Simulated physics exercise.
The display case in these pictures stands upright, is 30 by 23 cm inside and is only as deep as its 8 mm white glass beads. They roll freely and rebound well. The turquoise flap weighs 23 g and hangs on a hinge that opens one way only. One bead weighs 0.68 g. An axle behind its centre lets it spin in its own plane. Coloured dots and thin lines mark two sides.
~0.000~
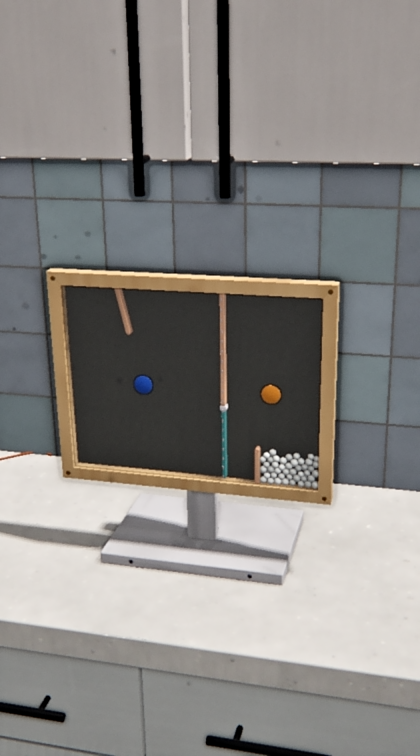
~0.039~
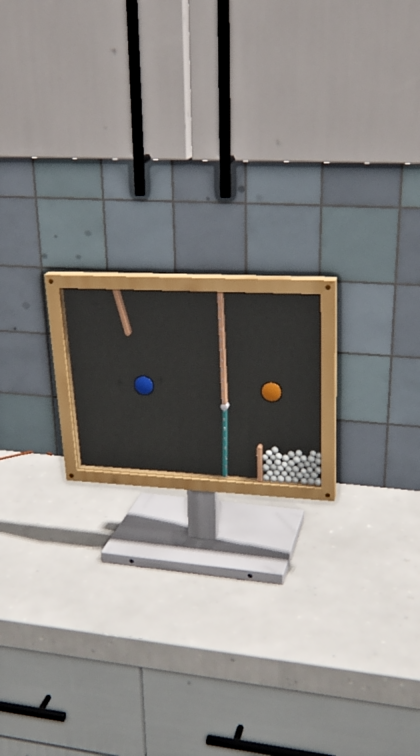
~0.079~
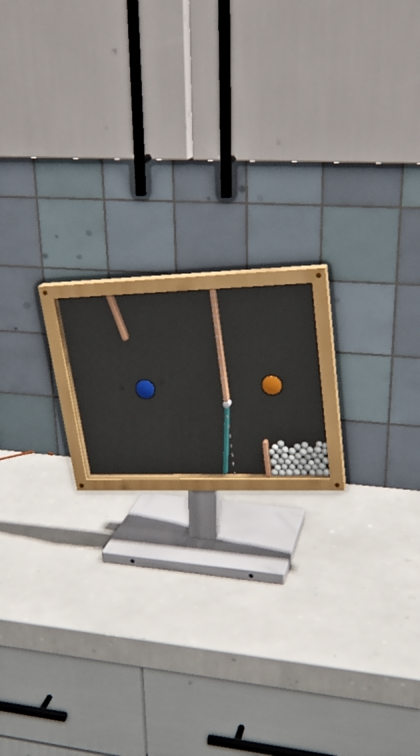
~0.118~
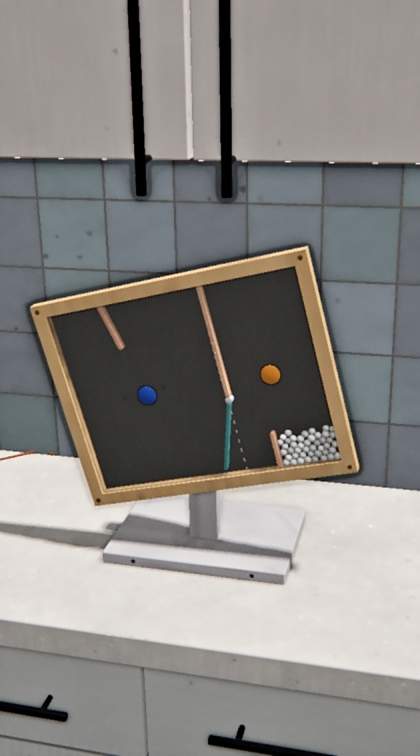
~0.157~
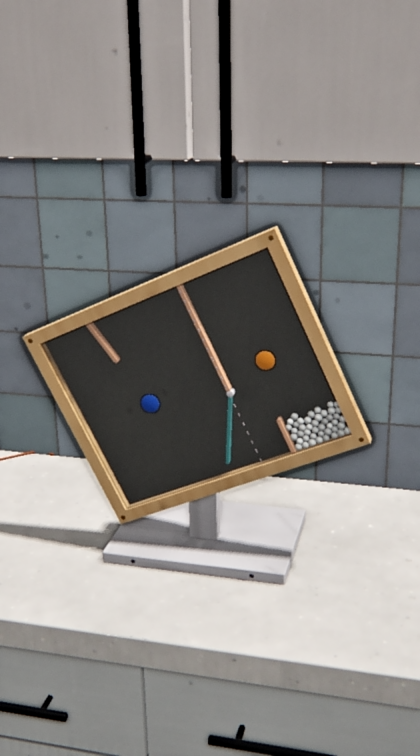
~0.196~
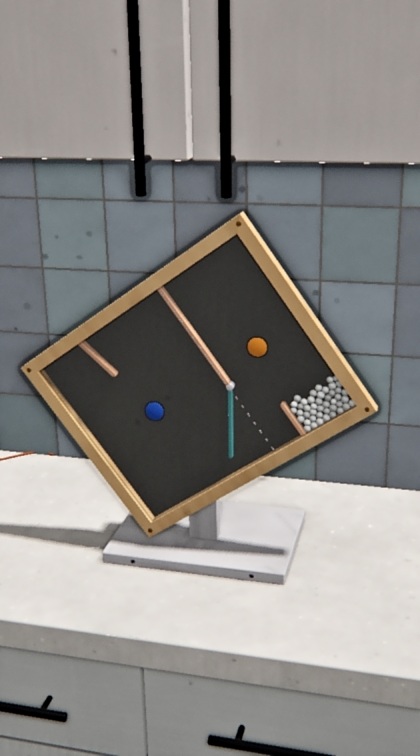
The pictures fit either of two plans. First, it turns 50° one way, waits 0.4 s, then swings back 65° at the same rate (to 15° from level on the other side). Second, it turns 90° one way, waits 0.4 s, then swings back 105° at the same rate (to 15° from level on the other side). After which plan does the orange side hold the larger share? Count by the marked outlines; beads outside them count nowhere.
Take plan one.
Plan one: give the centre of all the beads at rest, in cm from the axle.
About 7 cm right and 12 cm below.
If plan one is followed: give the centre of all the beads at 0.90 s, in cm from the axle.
About 10 cm right and 7 cm below.
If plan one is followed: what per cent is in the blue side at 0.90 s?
About 20 per cent.
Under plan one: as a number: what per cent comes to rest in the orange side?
About 85 per cent.
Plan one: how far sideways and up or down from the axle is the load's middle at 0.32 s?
Some 14 cm right and 3 cm above.
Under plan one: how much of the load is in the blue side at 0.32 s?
About 0 per cent.
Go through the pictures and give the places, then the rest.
The first frame shows level; about 40 beads; load centre (289, 470); top bead (311, 457); turquoise flap (224, 407); orange (271, 395), blue (143, 385).
The second frame shows turned 2° anticlockwise; load centre (292, 467); top bead (313, 454).
The third frame shows turned 6° anticlockwise; load centre (299, 460); top bead (319, 444); wall ends (227, 399), (126, 338), (265, 443).
The fourth frame shows turned 14° anticlockwise; load centre (309, 447); top bead (326, 428); turquoise flap (230, 399) tilted 3°.
The fifth frame shows turned 25° anticlockwise; load centre (317, 426); top bead (337, 404).
The sixth frame shows turned 35° anticlockwise; load centre (322, 404); top bead (336, 378); turquoise flap (230, 386); orange (257, 347), blue (155, 411).
Plan one. After 0.32 s, it stands 50° anticlockwise; the beads' middle is 14 cm right of and 3 cm above the centre; orange 100 %; turquoise flap open 42°.
After 0.90 s, it stands 18° anticlockwise; the beads' middle is 10 cm right of and 7 cm below the centre; orange 80 %, blue 20 %; turquoise flap open 18°.
After 1.08 s, it stands 15° clockwise; the beads' middle is 5 cm right of and 12 cm below the centre; orange 85 %, blue 15 %; turquoise flap open 4°.
All still by 1.9 s, it stands 15° clockwise; orange 85 %, blue 15 %; turquoise flap shut.
Plan two would end with orange 40 %, blue 60 %.
